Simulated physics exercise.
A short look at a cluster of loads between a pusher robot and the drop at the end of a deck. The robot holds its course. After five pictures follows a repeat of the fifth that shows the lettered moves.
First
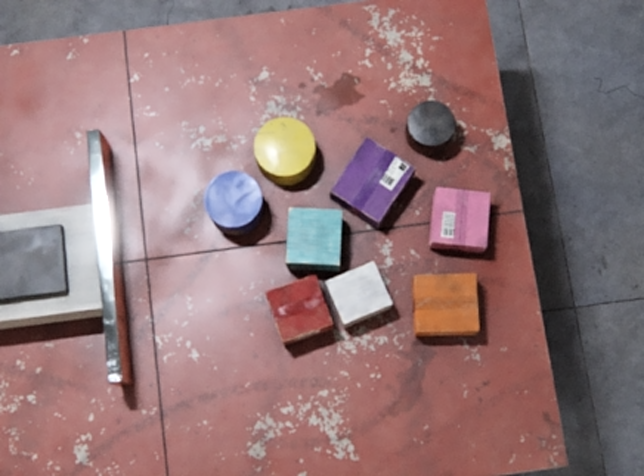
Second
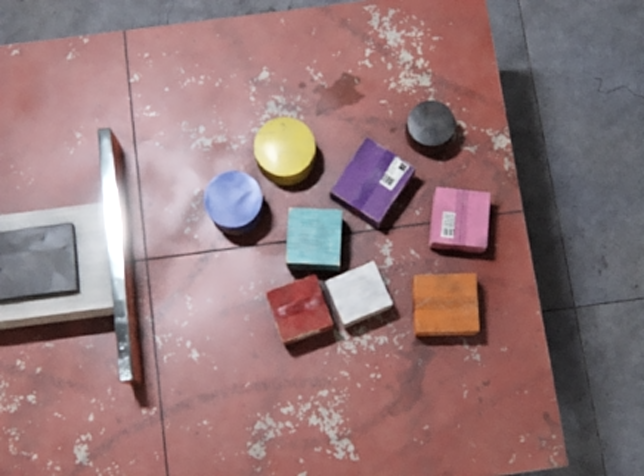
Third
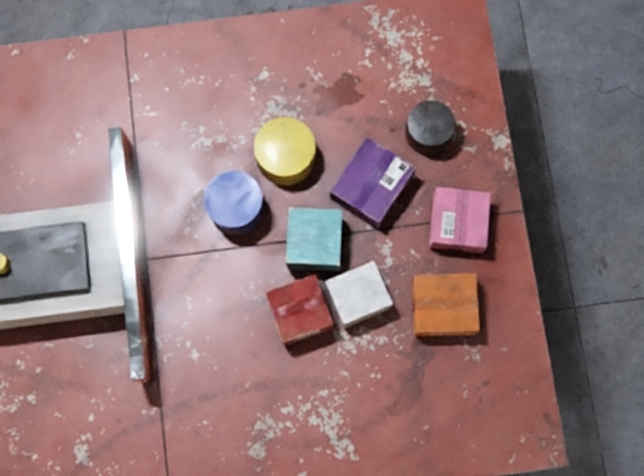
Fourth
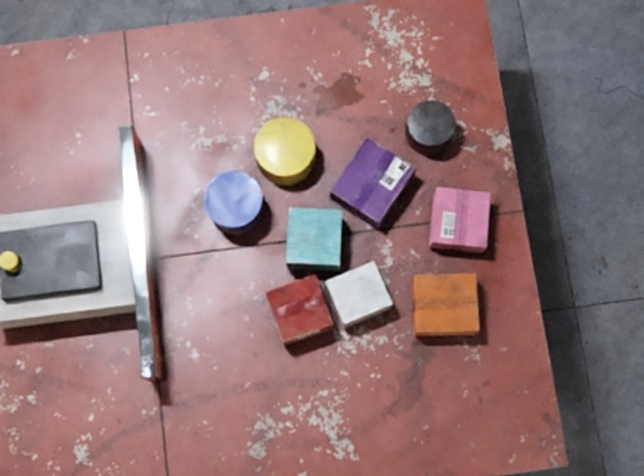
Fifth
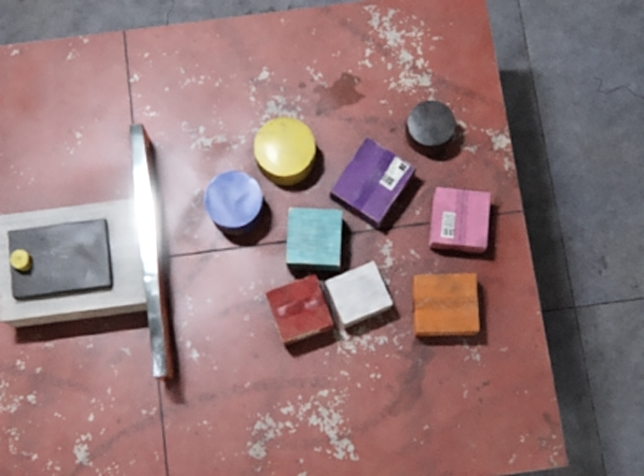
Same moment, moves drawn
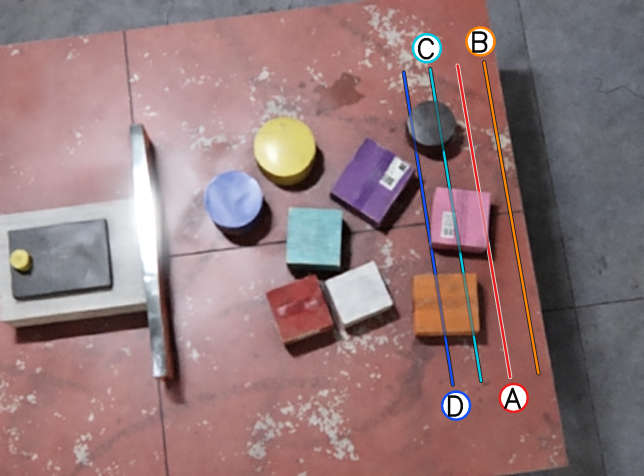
A pusher robot with an upright metal plate at its front edges slowly rightward across a worn red deck, while the blue, yellow and black canisters and the boxes of various colours ahead of it stay still.
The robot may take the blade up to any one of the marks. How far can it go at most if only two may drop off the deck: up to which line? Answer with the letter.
At D, and not beyond.
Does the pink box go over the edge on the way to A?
By then, yes.
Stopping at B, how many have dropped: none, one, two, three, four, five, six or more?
In all, six or more.
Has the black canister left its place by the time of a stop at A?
By then, yes.
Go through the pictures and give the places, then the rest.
Pink box (459, 221); purple box (372, 183); orange box (445, 306), in the first frame.
Robot (34, 262); yellow canister (285, 152), in the second frame.
Robot (46, 260); turquoise crate (315, 240), in the third frame.
Robot (57, 259); red parcel (300, 311), in the fourth frame.
Robot (68, 257); pink box (459, 221); purple box (372, 183); orange box (445, 306), in the fifth frame.
On the marked copy, A at (483, 216); B at (510, 213); C at (455, 220); D at (427, 224).
Following D. Soon after the start, robot (169, 244); yellow canister (295, 143); turquoise crate (323, 243).
Later, robot (272, 231); orange box (503, 295); pink box (487, 224).
In the end, robot (347, 221); pink box over the edge; orange box over the edge; two fallen.
As for the rest, A drops five; B drops nine; C drops five.
